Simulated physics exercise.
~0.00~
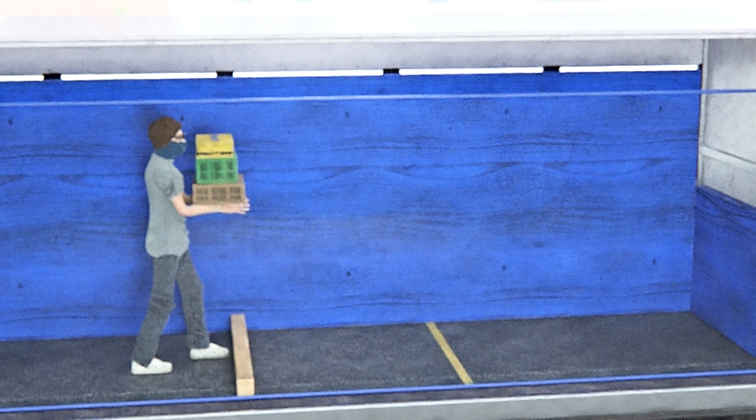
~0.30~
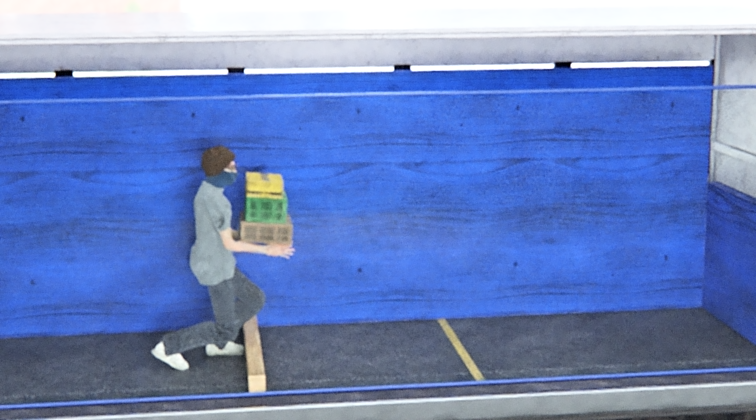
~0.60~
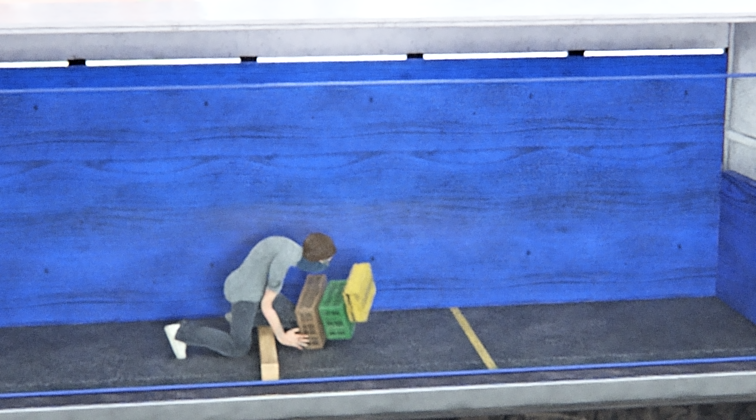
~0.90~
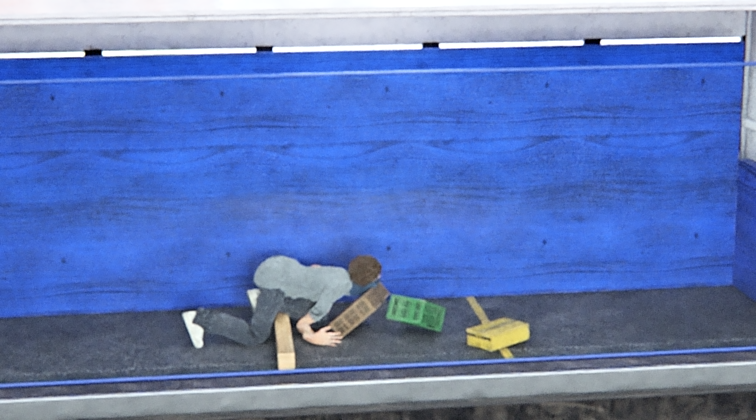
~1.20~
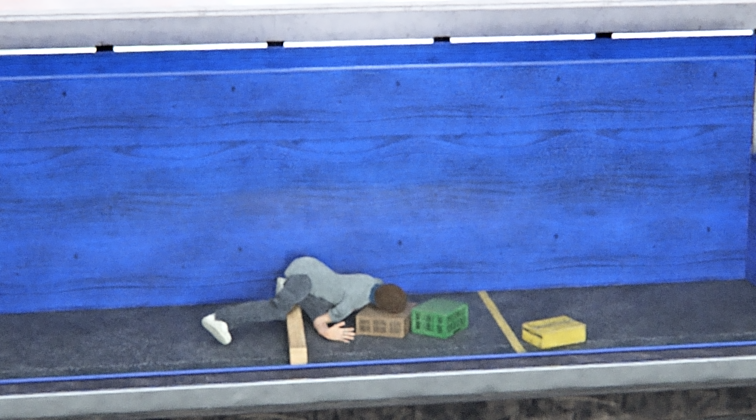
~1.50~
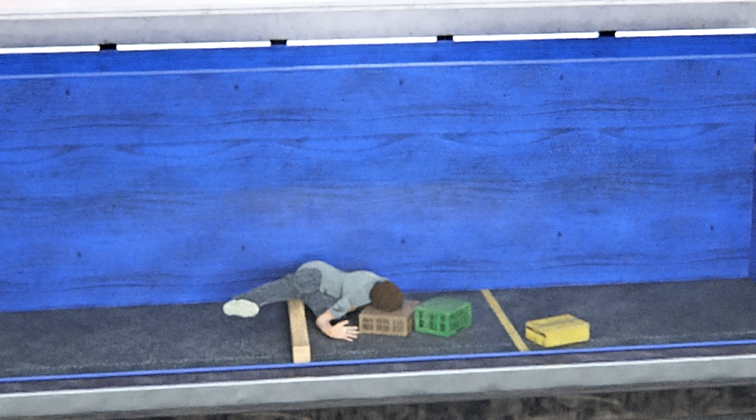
A masked person trips over a beam, spilling three crates, the yellow one past a line.
